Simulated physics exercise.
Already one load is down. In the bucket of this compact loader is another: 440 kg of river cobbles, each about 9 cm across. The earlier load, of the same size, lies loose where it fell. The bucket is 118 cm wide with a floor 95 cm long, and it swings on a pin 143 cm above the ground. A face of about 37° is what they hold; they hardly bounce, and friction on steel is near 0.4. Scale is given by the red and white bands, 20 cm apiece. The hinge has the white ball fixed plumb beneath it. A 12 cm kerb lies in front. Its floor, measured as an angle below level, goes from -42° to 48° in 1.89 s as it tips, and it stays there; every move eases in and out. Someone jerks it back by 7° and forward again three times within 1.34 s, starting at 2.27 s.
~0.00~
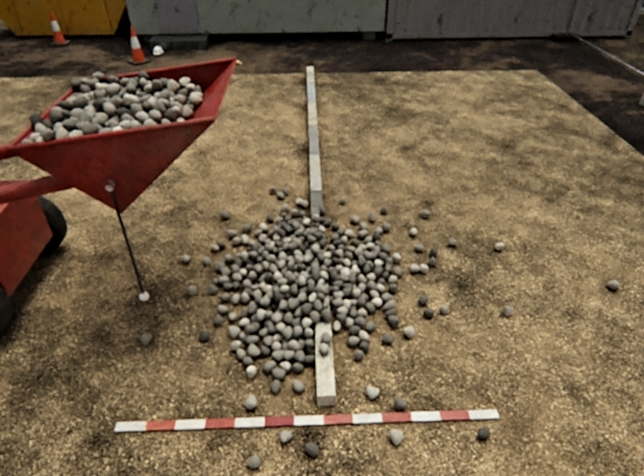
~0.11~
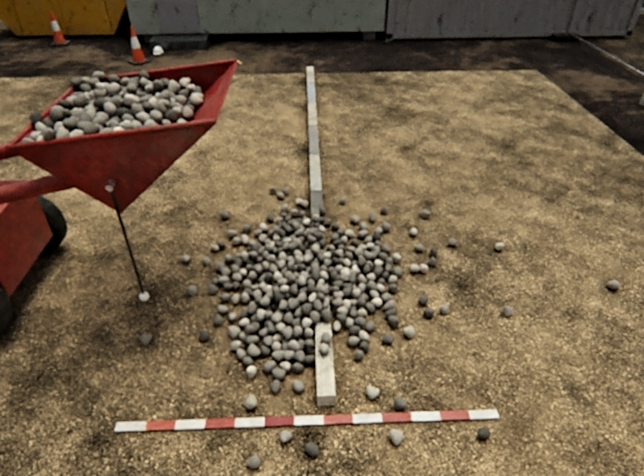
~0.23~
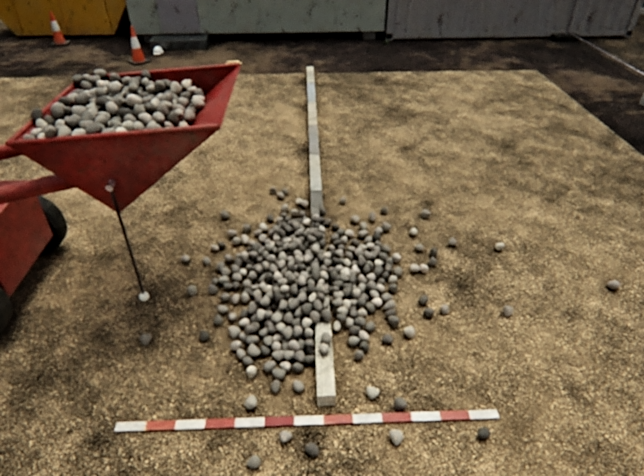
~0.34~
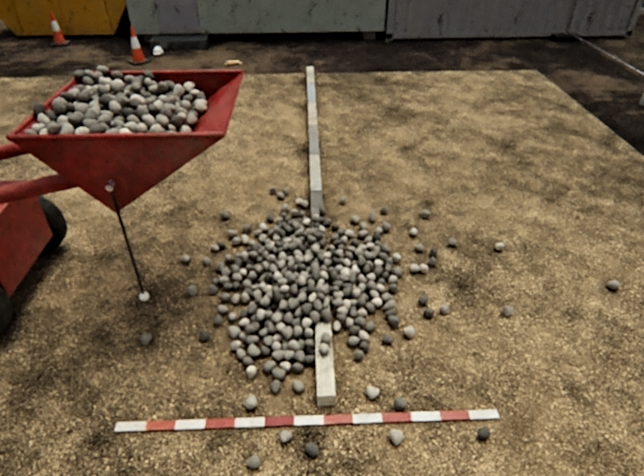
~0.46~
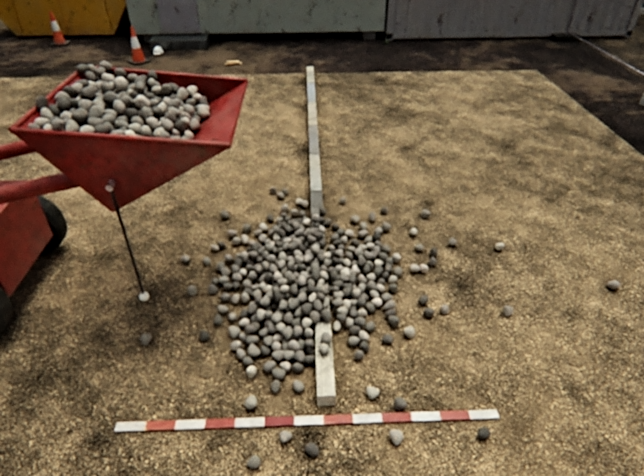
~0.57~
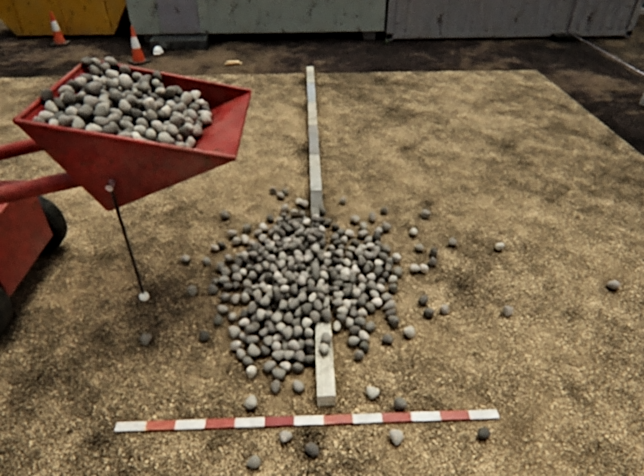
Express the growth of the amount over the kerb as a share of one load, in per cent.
Roughly 6 per cent of a load.
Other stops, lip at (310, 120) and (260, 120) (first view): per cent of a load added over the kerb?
The first would add around 80 per cent, the second around 40 per cent.
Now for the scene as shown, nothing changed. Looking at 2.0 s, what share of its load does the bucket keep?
Roughly 10 per cent remains inside.
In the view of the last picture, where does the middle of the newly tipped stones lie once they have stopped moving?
Middle: Approx. (259, 272) px.
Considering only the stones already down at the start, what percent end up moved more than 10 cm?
About 15 %.
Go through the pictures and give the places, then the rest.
The bucket is at -42°, its lip at (214, 120); the top of the load is at (135, 90). The earlier load is highest near (302, 269), 25 cm above ground level, 73 % on this side of the kerb, 27 % over the kerb, in the first picture.
Lip at (216, 121), floor tilted -41°, highest stones at (125, 89); the stones move at 0.1 m/s on average, in the second picture.
Lip at (219, 127), floor tilted -38°, highest stones at (111, 83); the stones move at 0.1 m/s on average, in the third picture.
Lip at (225, 135), floor tilted -34°, highest stones at (103, 79); the stones move at 0.2 m/s on average, in the fourth picture.
The bucket is at -29°, its lip at (230, 146); the top of the load is at (87, 80); the stones move at 0.2 m/s on average, in the fifth picture.
The bucket is at -22°, its lip at (235, 158); the top of the load is at (92, 72); the stones move at 0.3 m/s on average, in the sixth picture.
After 1.4 s the floor is at 34°; in per cent of one load, 93 in the bucket, 80 on this side of the kerb, 27 over the kerb; the foremost stones are at (474, 263).
After 2.0 s the floor is at 48°; in per cent of one load, 11 in the bucket, 160 on this side of the kerb, 29 over the kerb; the foremost stones are at (474, 263).
After 4.1 s the floor is at 48°; in per cent of one load, 0 in the bucket, 167 on this side of the kerb, 33 over the kerb; the foremost stones are at (477, 265).
After 6.7 s the floor is at 48°; in per cent of one load, 0 in the bucket, 167 on this side of the kerb, 33 over the kerb; the foremost stones are at (477, 265). Net gain over the kerb, 6.
